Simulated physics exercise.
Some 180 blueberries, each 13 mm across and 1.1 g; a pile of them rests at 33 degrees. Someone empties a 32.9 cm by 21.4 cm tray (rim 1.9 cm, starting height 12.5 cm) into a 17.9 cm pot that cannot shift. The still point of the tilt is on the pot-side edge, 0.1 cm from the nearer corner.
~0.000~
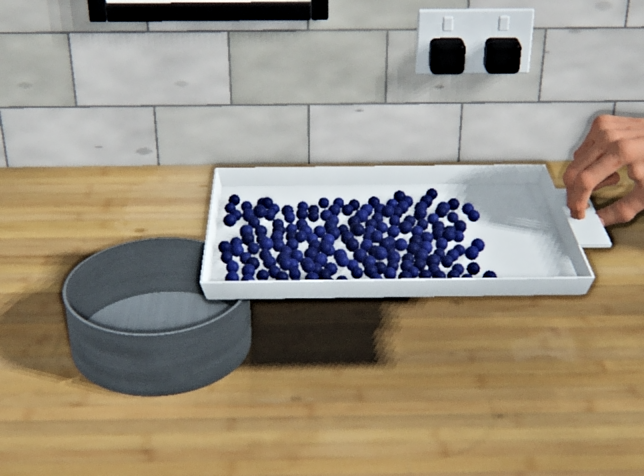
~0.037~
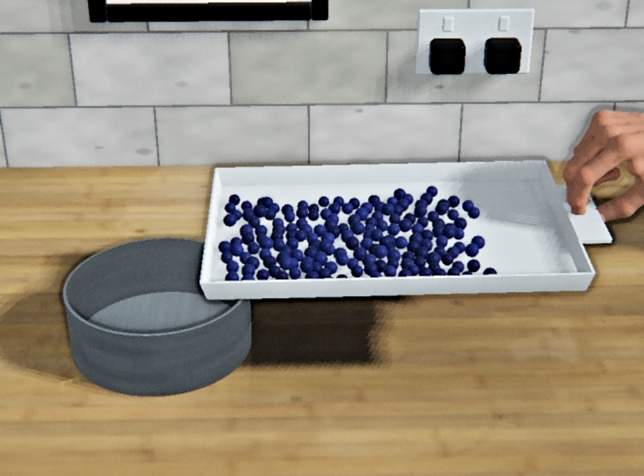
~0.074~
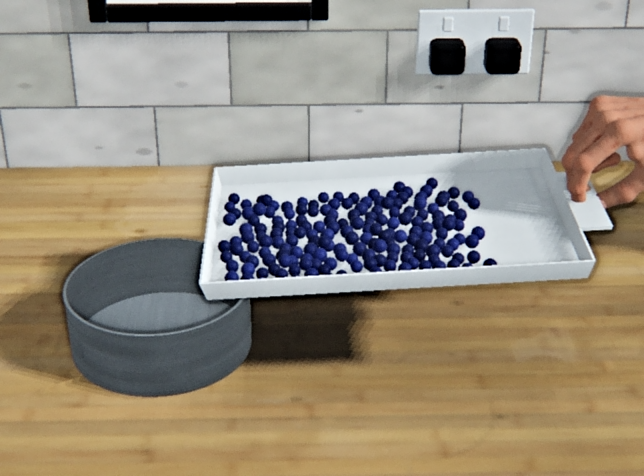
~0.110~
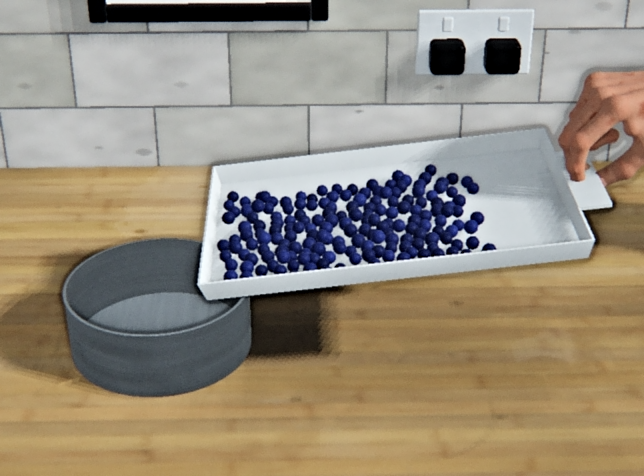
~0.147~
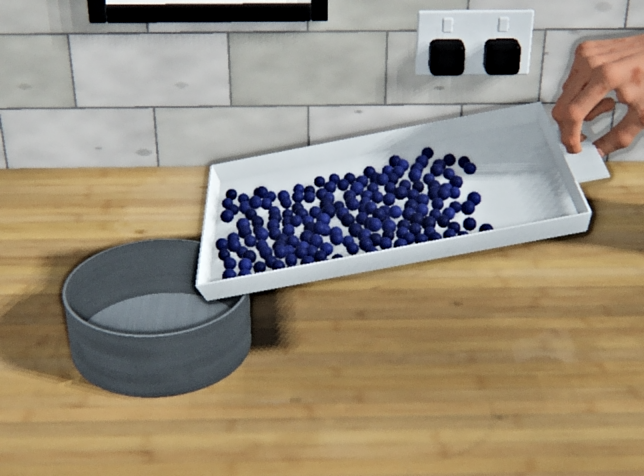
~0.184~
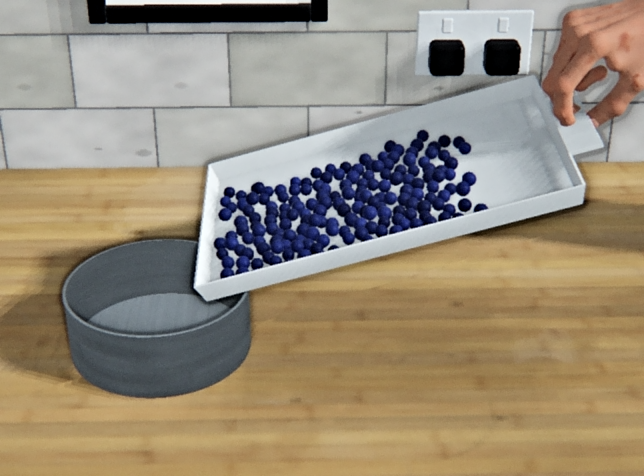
At the start, a white tray scattered with small dark blue balls sits level, its left edge above a round grey pot on a wooden counter. A hand at the right end lifts the handle, slowly then faster, tilting the tray down toward the left, while the balls barely shift on its surface.
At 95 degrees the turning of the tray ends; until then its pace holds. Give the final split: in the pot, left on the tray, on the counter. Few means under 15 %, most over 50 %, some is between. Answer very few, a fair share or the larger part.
Pot the larger part, tray very few, counter a fair share.
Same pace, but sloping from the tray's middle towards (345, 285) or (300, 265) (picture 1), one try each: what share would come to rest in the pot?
About 0 and 5 per cent.
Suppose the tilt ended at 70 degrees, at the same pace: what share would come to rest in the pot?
Then about 25 per cent.
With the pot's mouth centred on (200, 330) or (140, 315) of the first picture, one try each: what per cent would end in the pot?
About 55 and 75 per cent.
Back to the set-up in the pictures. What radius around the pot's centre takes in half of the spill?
Roughly 16 cm.
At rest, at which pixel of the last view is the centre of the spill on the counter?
At about (78, 420).
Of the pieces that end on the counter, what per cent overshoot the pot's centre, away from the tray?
About 90 per cent.
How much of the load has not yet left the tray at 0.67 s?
Roughly 95 per cent.
After 0.48 s, tilt 56 degrees; the tray holds 100 %, the pot 0 %.
After 0.67 s, tilt 81 degrees; the tray holds 95 %, the pot 0 %.
After 0.99 s, tilt 95 degrees; the tray holds 5 %, the pot 55 %.
At rest (1.9 s), pot 65 %, tray 0 %, counter 35 %.
